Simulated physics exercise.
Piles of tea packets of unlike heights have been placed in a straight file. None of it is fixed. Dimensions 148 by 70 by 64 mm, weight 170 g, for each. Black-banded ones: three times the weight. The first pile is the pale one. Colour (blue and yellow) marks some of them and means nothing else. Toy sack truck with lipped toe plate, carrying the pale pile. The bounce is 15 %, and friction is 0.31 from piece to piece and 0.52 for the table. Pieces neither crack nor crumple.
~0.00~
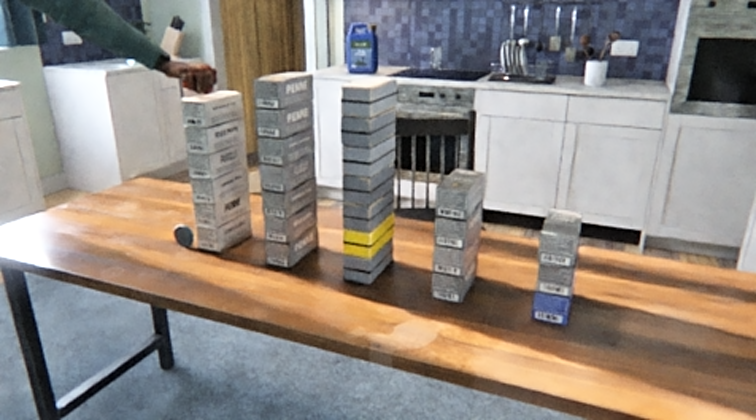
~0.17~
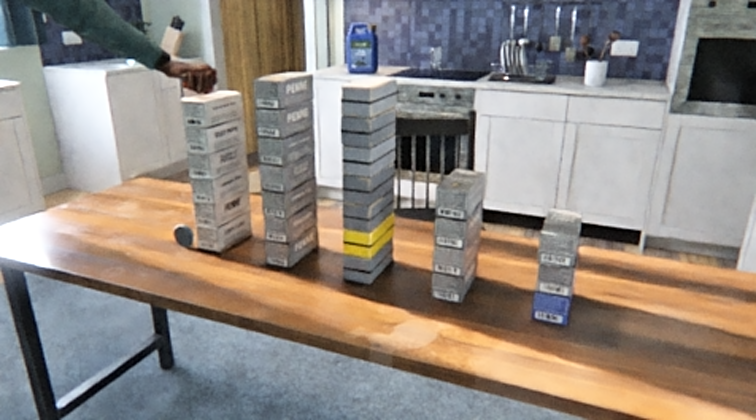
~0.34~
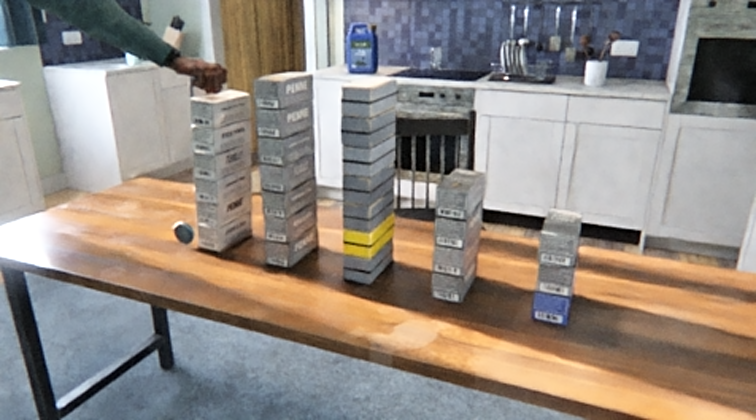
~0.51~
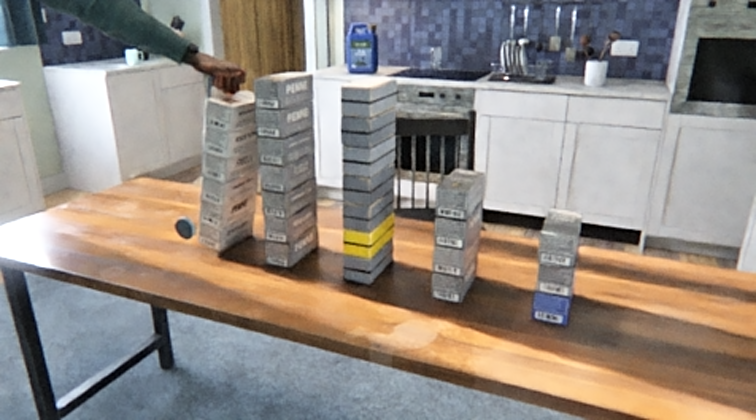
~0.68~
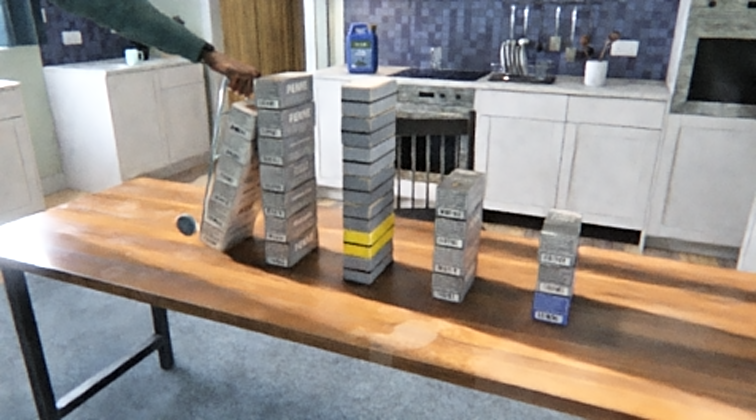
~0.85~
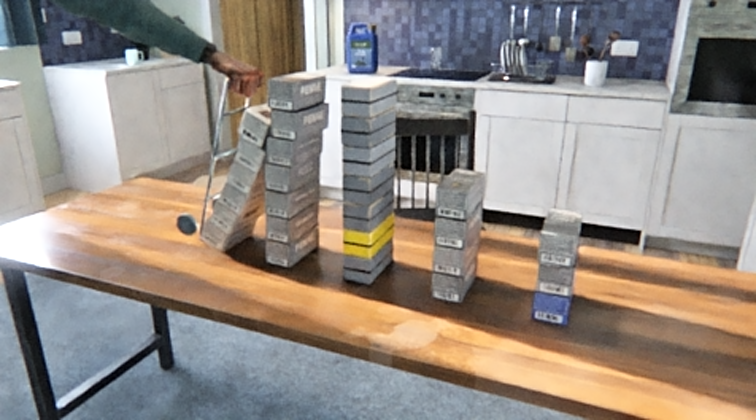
A hand tilting a small hand truck rightward on a wooden table, leaning its pale stack of packets against the neighbouring grey stack.
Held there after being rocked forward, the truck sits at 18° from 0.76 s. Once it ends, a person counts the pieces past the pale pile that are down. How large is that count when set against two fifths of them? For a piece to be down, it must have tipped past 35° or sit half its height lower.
The count ends up above two fifths.
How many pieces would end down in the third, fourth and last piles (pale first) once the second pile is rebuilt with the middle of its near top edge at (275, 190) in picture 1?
Down by pile: Third 0, fourth 0, last 0.
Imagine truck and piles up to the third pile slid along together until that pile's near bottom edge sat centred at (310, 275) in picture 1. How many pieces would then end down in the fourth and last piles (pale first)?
It would come to fourth 3, last 2.
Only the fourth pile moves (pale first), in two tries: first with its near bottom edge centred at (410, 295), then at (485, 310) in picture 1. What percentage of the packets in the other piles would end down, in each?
Try 1: Around 80 %; try 2: Around 90 %.
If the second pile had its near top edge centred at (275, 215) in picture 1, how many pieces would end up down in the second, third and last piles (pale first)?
Result: Second pile 0, third pile 0, last pile 0.
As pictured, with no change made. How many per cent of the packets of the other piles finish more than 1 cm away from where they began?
Displaced: 100 %.
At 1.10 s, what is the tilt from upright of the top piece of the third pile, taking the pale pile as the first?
It tilts close to 0 degrees.
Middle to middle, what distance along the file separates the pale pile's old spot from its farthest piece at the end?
It ends some 42 cm away.
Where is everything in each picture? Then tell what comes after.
In the first picture (we follow the side turned to the camera), truck frame 0° forward; blue packet (550, 309); yellow packet (357, 244); no other piece has moved.
Truck frame 0° forward; yellow packet (357, 244), in the second picture.
Truck frame 4° forward, top of the pale pile leaning 4°; yellow packet (357, 244); no other piece has moved, in the third picture.
Truck frame 11° forward, top of the pale pile leaning 12°; yellow packet (357, 244); no other piece has moved, in the fourth picture.
Truck frame (220, 115) 17° forward, top of the pale pile leaning 20°; yellow packet (357, 244); one has shifted, in the fifth picture.
Truck frame (221, 115) 18° forward, top of the pale pile leaning 27°; yellow packet (357, 244); blue packet (550, 309); steepest lean 3°, the packet at (306, 173); 6 stirred so far, in the sixth picture.
Around 1.10 s, 6 of the pale pile down; none of the 21 other packets down, 8 disturbed.
Around 1.48 s, 6 of the pale pile down; 7 of the 21 other packets down; yellow packet tipped 18°.
Around 1.78 s, 6 of the pale pile down; 17 of the 21 other packets down; yellow packet tipped 61°, 50 mm lower.
Around 2.34 s, 6 of the pale pile down; 20 of the 21 other packets down; yellow packet tipped 60°, 50 mm lower; blue packet displaced 27 mm.
Finally (2.8 s), 6 of the pale pile down; 20 of the 21 other packets down; yellow packet tipped 58°, 49 mm lower; blue packet displaced 27 mm. That is 95 per cent. Seen by the last camera, middles, yellow packet near (419, 260), blue packet near (568, 294).
